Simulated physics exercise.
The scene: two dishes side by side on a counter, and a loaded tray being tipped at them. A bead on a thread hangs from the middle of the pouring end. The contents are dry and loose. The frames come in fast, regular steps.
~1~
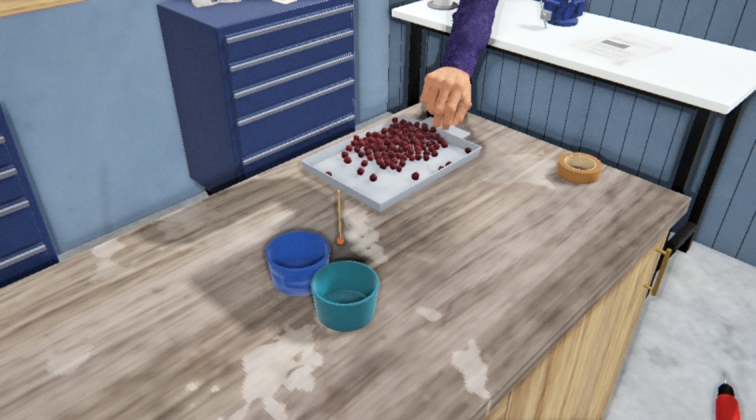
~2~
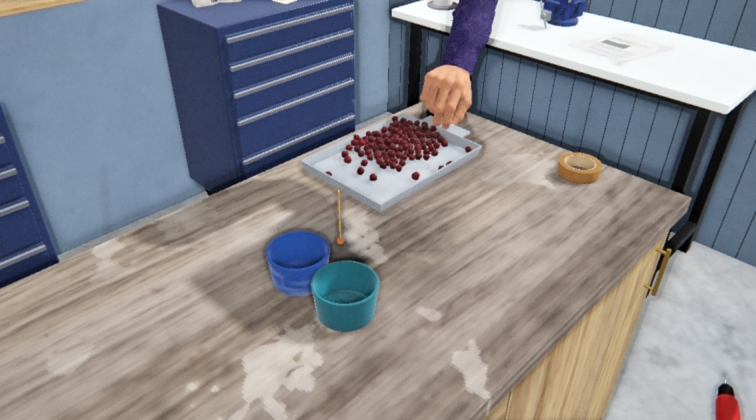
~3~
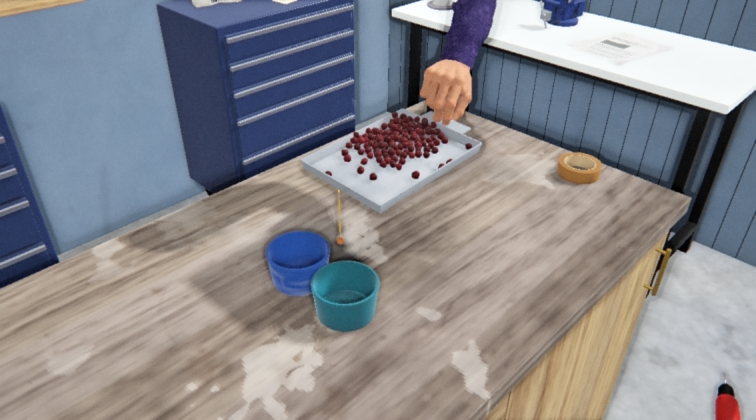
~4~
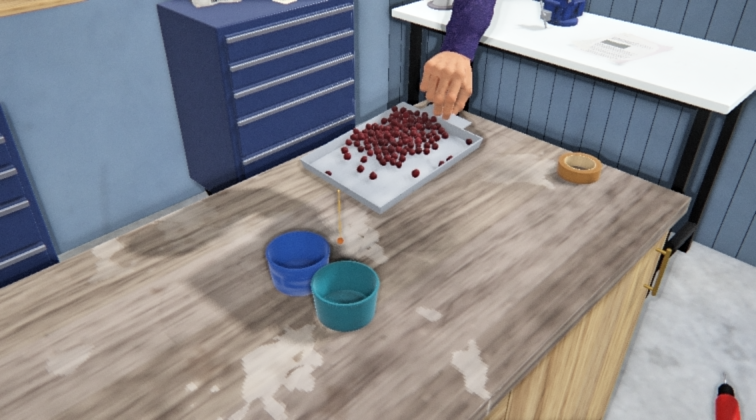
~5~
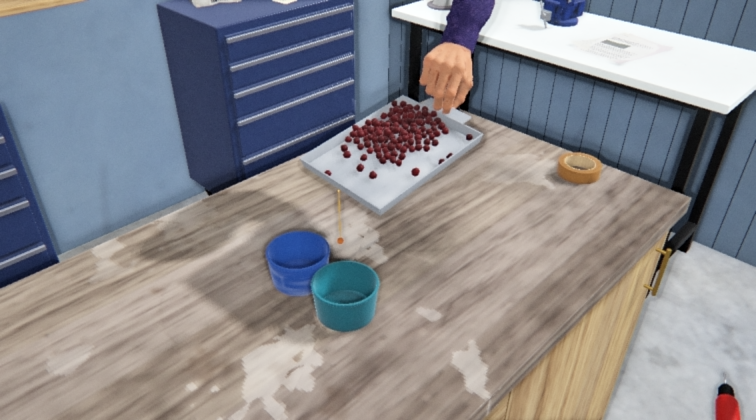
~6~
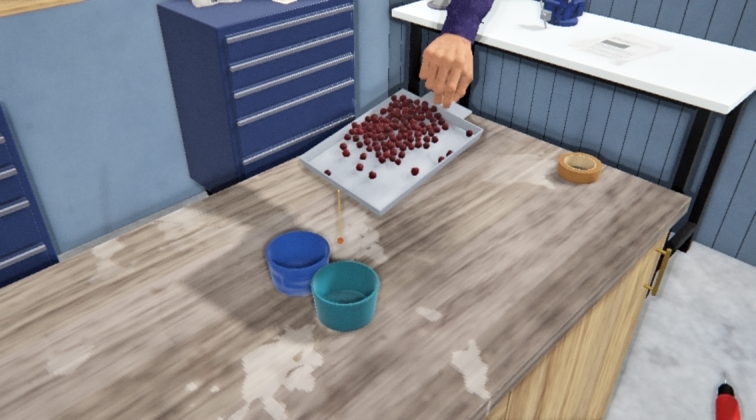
On a worn wooden counter in a workshop, a hand at the far end of a metal tray of dark red dried cherries holds it level behind a blue dish and a teal one. The hand then slowly raises the far end, tilting the tray slightly toward its near right corner while the cherries stay heaped.
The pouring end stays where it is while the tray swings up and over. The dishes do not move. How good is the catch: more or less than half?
Together they catch the larger part.
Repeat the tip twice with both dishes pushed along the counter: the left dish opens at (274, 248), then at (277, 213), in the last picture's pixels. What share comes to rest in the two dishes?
First some 20, then 0 per cent.
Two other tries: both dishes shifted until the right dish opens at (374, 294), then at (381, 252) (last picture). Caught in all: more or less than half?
At the first place over half, at the second below a half.
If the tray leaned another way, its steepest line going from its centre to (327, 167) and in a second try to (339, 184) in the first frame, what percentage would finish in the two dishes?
First some 30, then 80 per cent.
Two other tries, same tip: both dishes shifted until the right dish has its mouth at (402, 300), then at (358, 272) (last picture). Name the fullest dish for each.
First the left-hand dish, then the right one.
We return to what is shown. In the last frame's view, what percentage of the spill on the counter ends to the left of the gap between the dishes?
About 10 per cent.
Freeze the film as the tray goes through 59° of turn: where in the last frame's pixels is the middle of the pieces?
Roughly at (370, 181).
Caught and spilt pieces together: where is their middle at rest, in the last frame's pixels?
Near (354, 306).
Soon after the last picture, tray tipped steeply; most on the tray; a small part in the right dish; a stray few outside both; a stray few in the air.
A little later, tray tipped right over; a small part on the tray; about two thirds in the right dish; a stray few in the left dish; about a quarter outside both; a small part in the air.
Later still, tray tipped past a quarter turn; about two thirds in the right dish; a stray few in the left dish; about a third outside both.
At rest, tray tipped past a quarter turn; about two thirds in the right dish; a stray few in the left dish; about a third outside both.
